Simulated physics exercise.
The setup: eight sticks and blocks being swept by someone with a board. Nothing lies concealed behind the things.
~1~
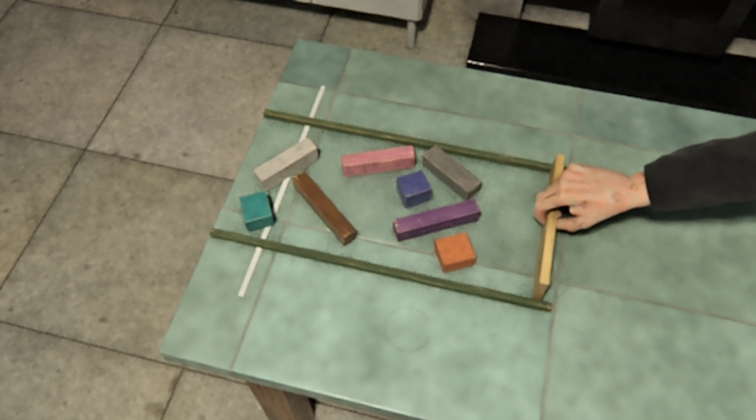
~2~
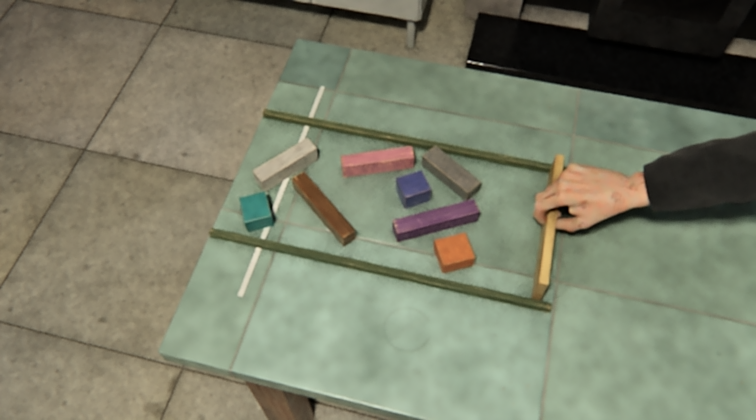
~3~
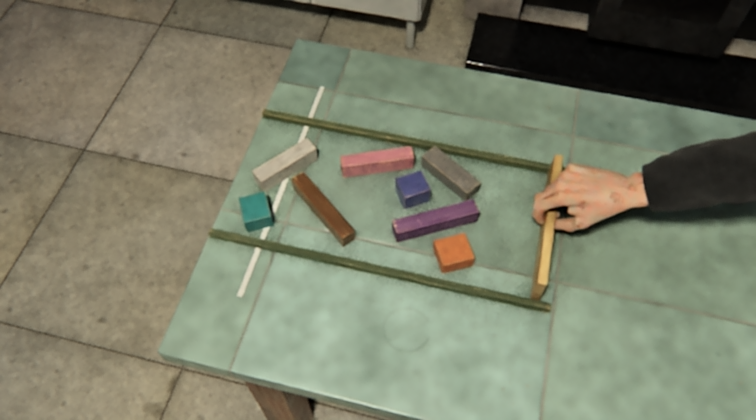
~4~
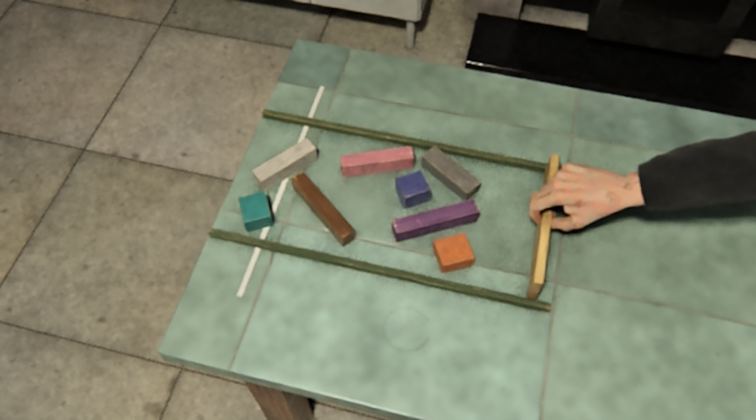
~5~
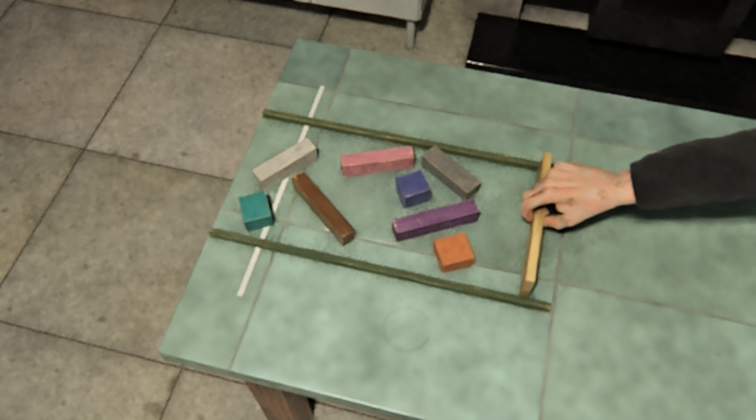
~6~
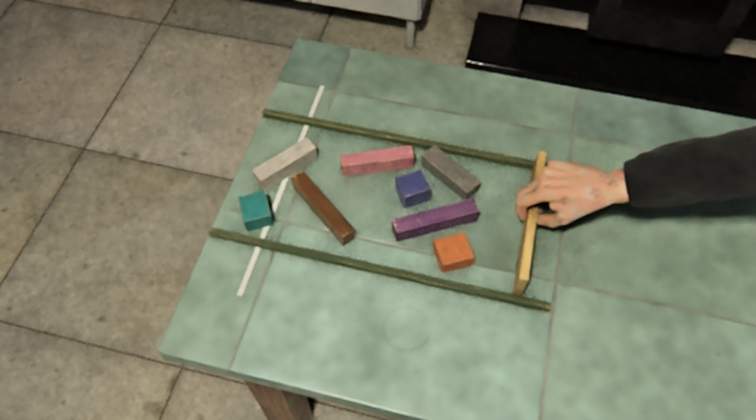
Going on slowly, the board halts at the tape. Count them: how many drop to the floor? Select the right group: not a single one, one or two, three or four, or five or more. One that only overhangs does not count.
The right group is three or four.
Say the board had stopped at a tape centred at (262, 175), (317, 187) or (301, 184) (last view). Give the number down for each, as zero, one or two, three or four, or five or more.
Tape by tape, the falls would be at least five, then just one or two, then either one or two.
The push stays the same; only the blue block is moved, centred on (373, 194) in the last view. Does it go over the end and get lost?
Result: It does not come off.
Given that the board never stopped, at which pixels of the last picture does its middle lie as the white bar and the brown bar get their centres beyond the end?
The middle is at (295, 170) when it's the white bar, and at (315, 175) when it's the brown bar.
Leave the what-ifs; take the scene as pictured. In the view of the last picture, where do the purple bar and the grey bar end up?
In the last picture the purple bar sits at (243, 189) while the grey bar sits at (288, 142).
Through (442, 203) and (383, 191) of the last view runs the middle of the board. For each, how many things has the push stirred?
Answer - first 5, then 7.
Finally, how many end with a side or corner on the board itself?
The number is 3.
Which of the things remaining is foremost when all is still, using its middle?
The pink bar.
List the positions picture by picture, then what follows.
Turquoise block (257, 211); white bar (287, 164); brown bar (324, 208); board (549, 225); tape (286, 181), in the first frame.
White bar (286, 165); board (548, 225), in the second frame.
Brown bar (323, 209); blue block (413, 190), in the third frame.
Turquoise block (256, 212); orange block (453, 253), in the fourth frame.
White bar (286, 165); purple bar (435, 220), in the fifth frame.
Turquoise block (256, 211); white bar (286, 164); brown bar (323, 208); board (530, 221); tape (285, 180), in the sixth frame.
Soon after, none off yet; turquoise block at rest near (256, 211); white bar at rest near (286, 164); brown bar at rest near (323, 208).
Then, none off yet; turquoise block at rest near (256, 211); white bar moved a little near (280, 158); brown bar moved a little near (285, 204).
Further on, none off yet; turquoise block tipped well over near (205, 204); white bar moved about its own width near (260, 138); brown bar moved about its own width near (232, 190).
At rest, the number that fall off is three or four; fallen, brown bar, white bar and turquoise block.
